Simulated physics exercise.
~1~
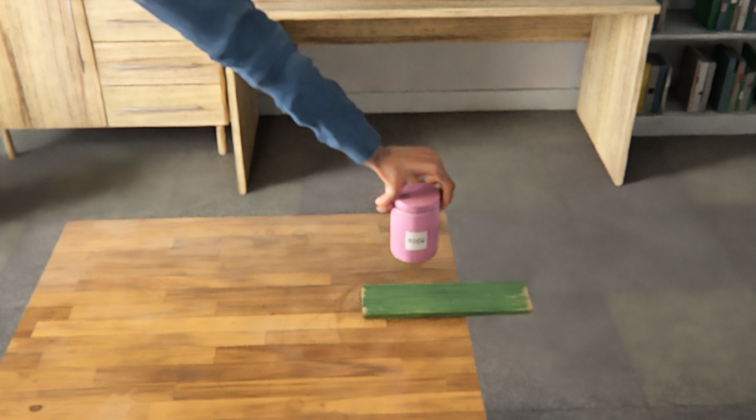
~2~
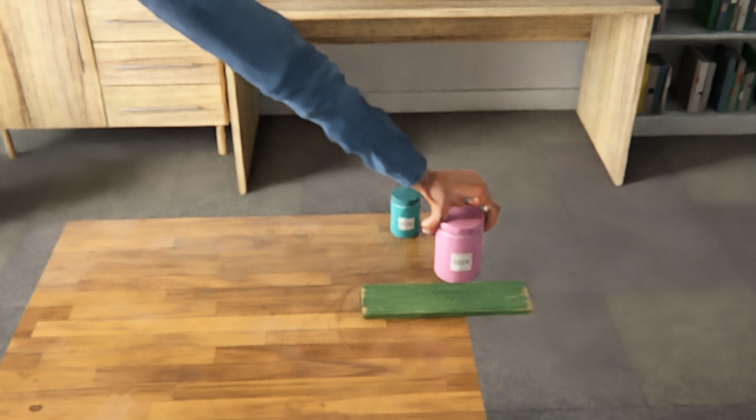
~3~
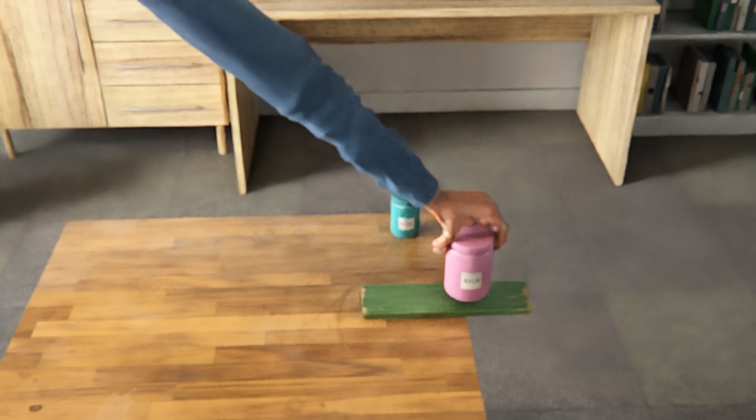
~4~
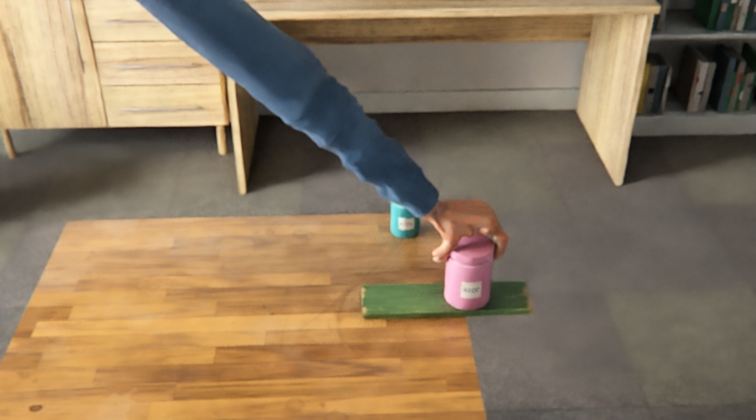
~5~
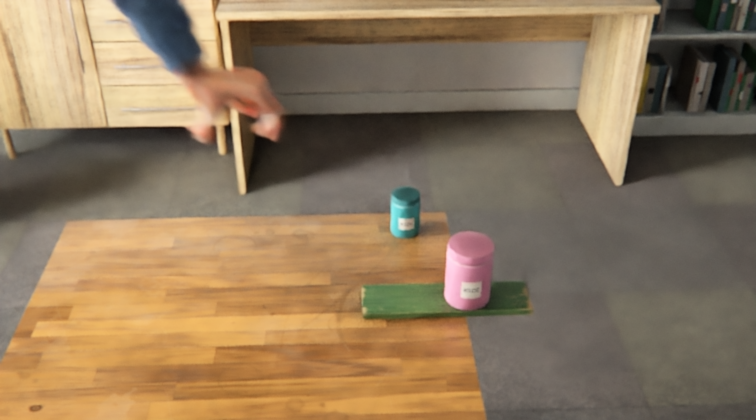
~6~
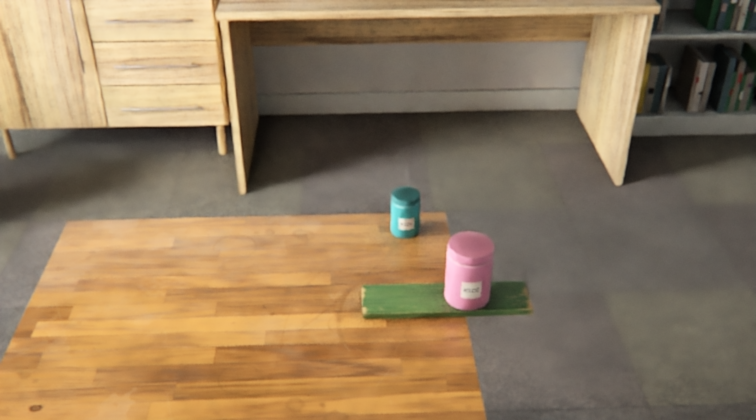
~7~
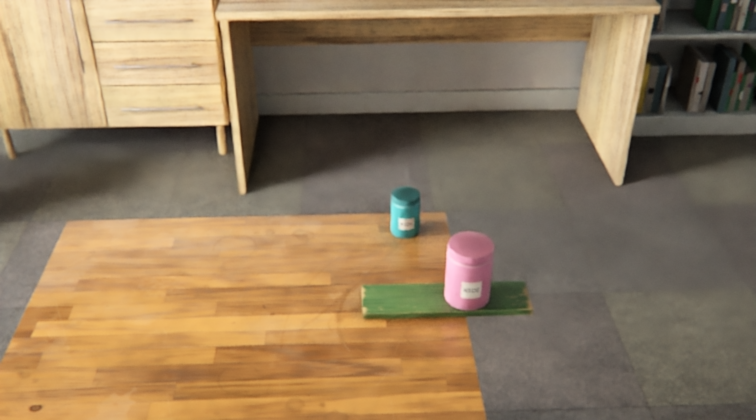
A pink jar, held from above by a hand in a blue sleeve, hangs over a wooden table in a room with a pale desk and drawers behind, seen from slightly above by a still camera. A flat green board juts past the table's right edge, and a small teal jar stands near the far corner. The hand carries the pink jar right and down, then sets it upright on the board close to the table's edge. It lets go and draws back to the left, out of view. The board stays level, with both jars still standing.
